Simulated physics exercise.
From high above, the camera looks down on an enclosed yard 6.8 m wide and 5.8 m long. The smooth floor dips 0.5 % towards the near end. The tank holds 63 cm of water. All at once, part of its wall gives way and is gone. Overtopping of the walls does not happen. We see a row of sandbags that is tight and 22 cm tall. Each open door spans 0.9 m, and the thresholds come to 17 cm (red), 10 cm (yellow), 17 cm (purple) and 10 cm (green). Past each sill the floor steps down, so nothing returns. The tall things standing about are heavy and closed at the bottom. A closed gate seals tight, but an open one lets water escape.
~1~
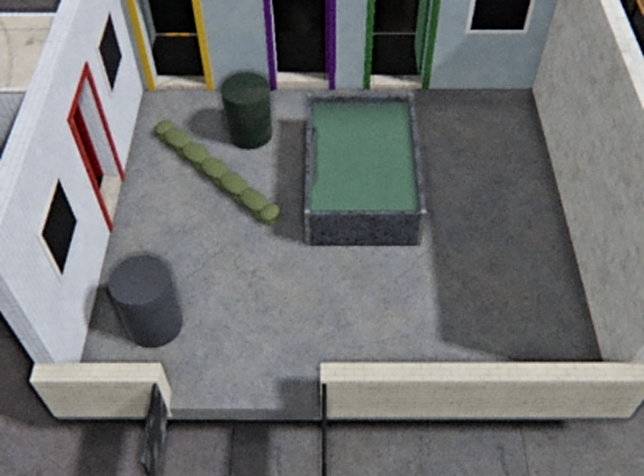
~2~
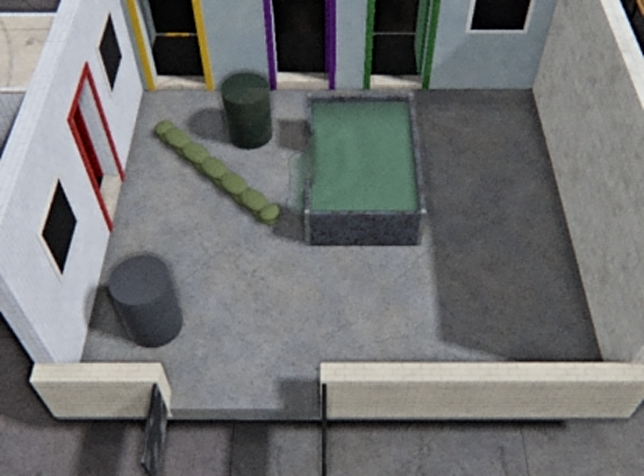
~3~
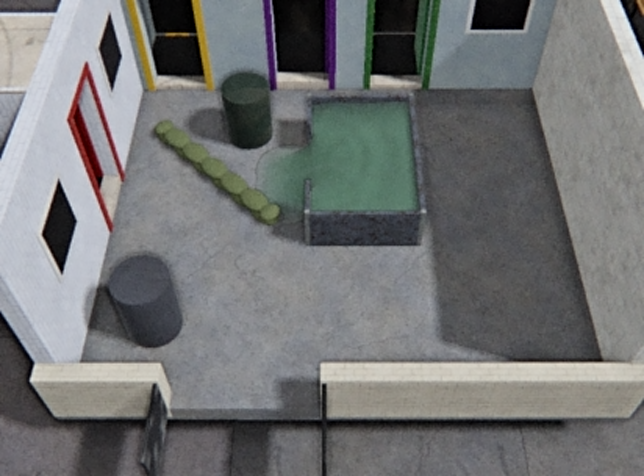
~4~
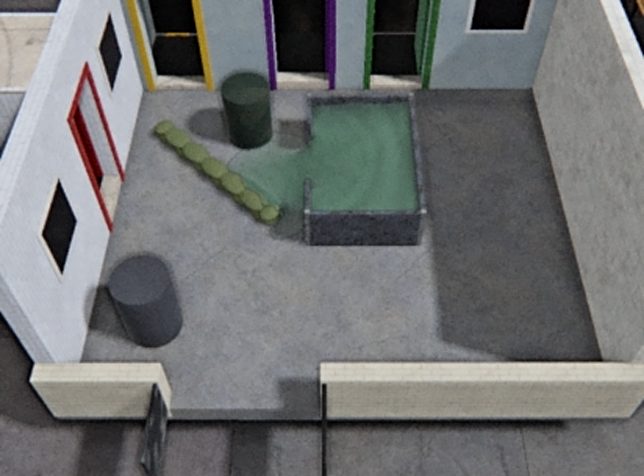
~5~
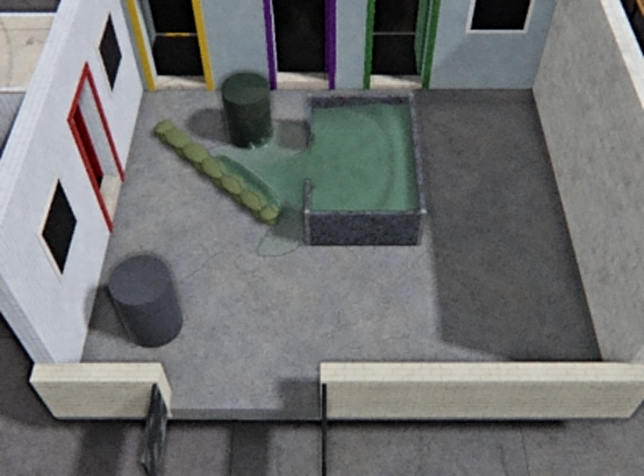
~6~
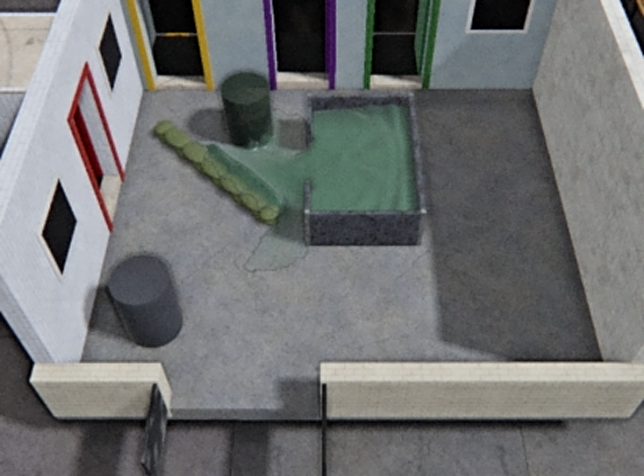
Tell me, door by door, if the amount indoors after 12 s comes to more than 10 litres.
In order: The red door remains shy of the limit; the yellow door overtops the limit; the purple door remains shy of the limit; the green door remains shy of the limit.
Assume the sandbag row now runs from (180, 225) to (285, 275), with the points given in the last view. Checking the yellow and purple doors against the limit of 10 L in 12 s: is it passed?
So the yellow door comes out too high while the purple door comes out low enough.
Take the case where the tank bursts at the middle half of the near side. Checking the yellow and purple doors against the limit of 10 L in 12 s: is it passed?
Yellow short, purple short.
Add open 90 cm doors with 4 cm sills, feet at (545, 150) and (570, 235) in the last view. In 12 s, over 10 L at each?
Exceeded, within it.
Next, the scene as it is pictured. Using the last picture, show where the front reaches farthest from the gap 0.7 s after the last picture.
Near (143, 95).
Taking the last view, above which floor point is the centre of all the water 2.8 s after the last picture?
I'd put it close to (285, 178).
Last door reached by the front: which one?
It's the green door that comes last.
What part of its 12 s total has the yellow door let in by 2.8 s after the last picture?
It comes to about 70 per cent.
Then, 0.7 s after the last picture water covers 25 % of the floor and is deepest (44 cm) near (270, 206); red door not reached, yellow door 16 cm at the sill, 0 L in, purple door not reached, green door not reached.
Then, 1.5 s after the last picture water covers 40 % of the floor and is deepest (34 cm) near (237, 180); red door 14 cm at the sill, 0 L in, yellow door 23 cm at the sill, 93 L in, purple door 7 cm at the sill, 0 L in, green door not reached.
Then, 2.8 s after the last picture water covers 45 % of the floor and is deepest (28 cm) near (270, 206); red door 7 cm at the sill, 0 L in, yellow door 22 cm at the sill, 213 L in, purple door 17 cm at the sill, 0 L in, green door 3 cm at the sill, 0 L in.
Then, 6.3 s after the last picture water covers 65 % of the floor and is deepest (14 cm) near (139, 110); red door 3 cm at the sill, 0 L in, yellow door 12 cm at the sill, 309 L in, purple door 10 cm at the sill, 1 L in, green door 5 cm at the sill, 0 L in.
Then, 11.3 s after the last picture water covers 90 % of the floor and is deepest (8 cm) near (587, 391); red door 2 cm at the sill, 0 L in, yellow door 7 cm at the sill, 315 L in, purple door 6 cm at the sill, 1 L in, green door 4 cm at the sill, 0 L in.
